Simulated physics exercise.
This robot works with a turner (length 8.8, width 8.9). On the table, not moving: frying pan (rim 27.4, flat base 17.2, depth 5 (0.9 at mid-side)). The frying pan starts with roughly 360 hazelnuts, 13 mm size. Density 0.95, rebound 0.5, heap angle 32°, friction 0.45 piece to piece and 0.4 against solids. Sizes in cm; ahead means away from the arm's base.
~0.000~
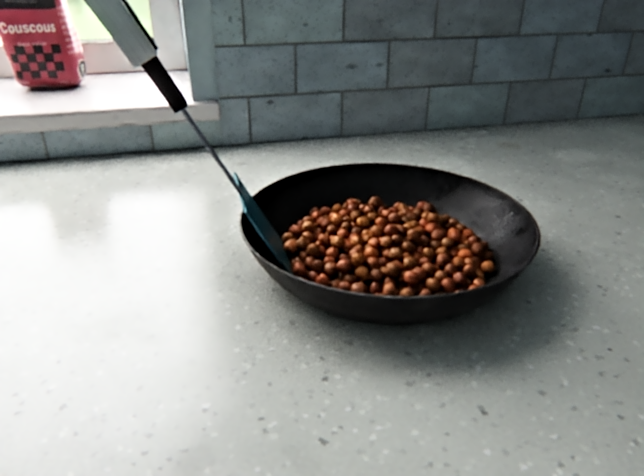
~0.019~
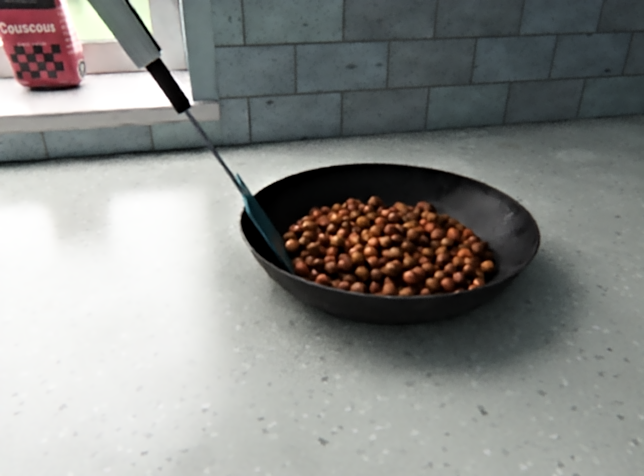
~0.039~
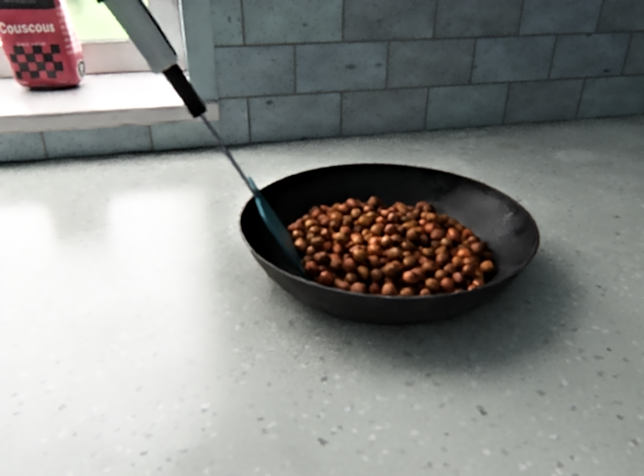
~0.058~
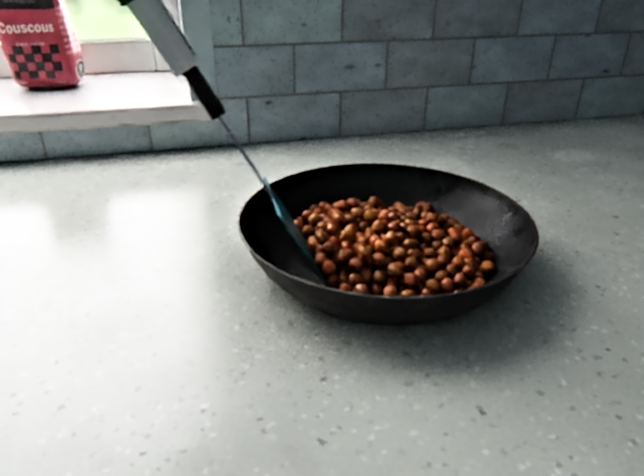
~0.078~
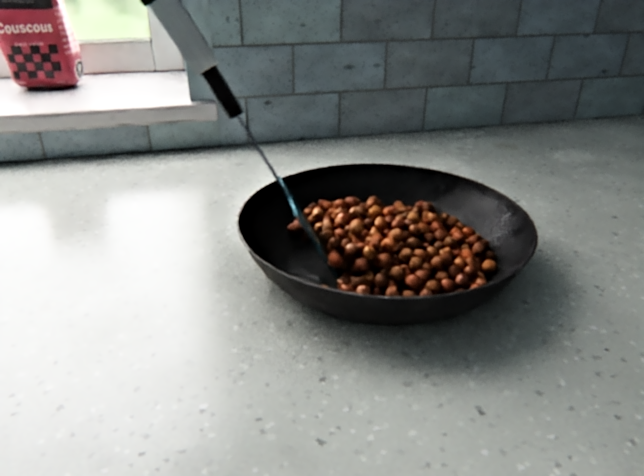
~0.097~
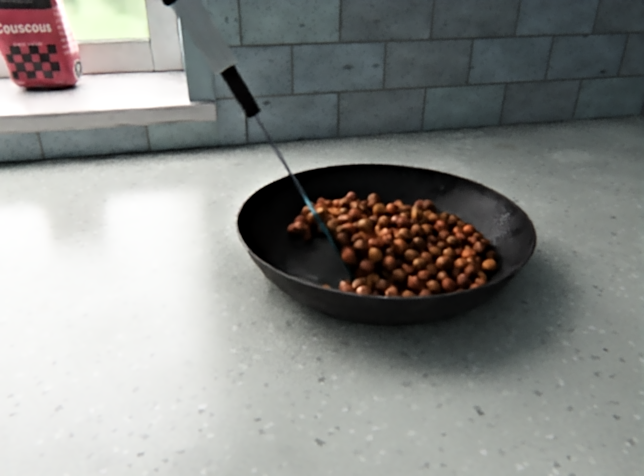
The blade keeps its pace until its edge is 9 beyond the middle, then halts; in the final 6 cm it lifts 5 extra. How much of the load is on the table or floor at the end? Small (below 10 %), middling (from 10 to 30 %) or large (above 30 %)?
On the table or floor the share is middling, from 10 to 30 %.
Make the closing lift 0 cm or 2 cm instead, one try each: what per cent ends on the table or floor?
Some 15 and 20 per cent.
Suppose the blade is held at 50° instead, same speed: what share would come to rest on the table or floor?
It would be near 20 per cent.
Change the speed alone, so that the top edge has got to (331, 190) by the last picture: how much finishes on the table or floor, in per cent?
Some 20 per cent.
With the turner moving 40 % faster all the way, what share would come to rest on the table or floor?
Then about 20 per cent.
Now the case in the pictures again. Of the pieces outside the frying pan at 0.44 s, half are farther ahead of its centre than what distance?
Roughly 22 cm.
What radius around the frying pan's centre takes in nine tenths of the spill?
About 55 cm.
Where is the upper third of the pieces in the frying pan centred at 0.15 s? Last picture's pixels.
Around (404, 230).
After 0.15 s, sloping 62°, highest piece 5 above the table; 359 in the frying pan.
After 0.21 s, sloping 62°, highest piece 7 above the table; 359 in the frying pan.
After 0.44 s, sloping 62°, highest piece 5 above the table; 300 in the frying pan, 58 on the table or floor, 1 on the blade or in flight.
After 1.49 s, sloping 62°, highest piece 5 above the table; 300 in the frying pan, 59 on the table or floor.
At rest, 300 in the frying pan, 59 on the table or floor. That is 16 % on the table or floor.
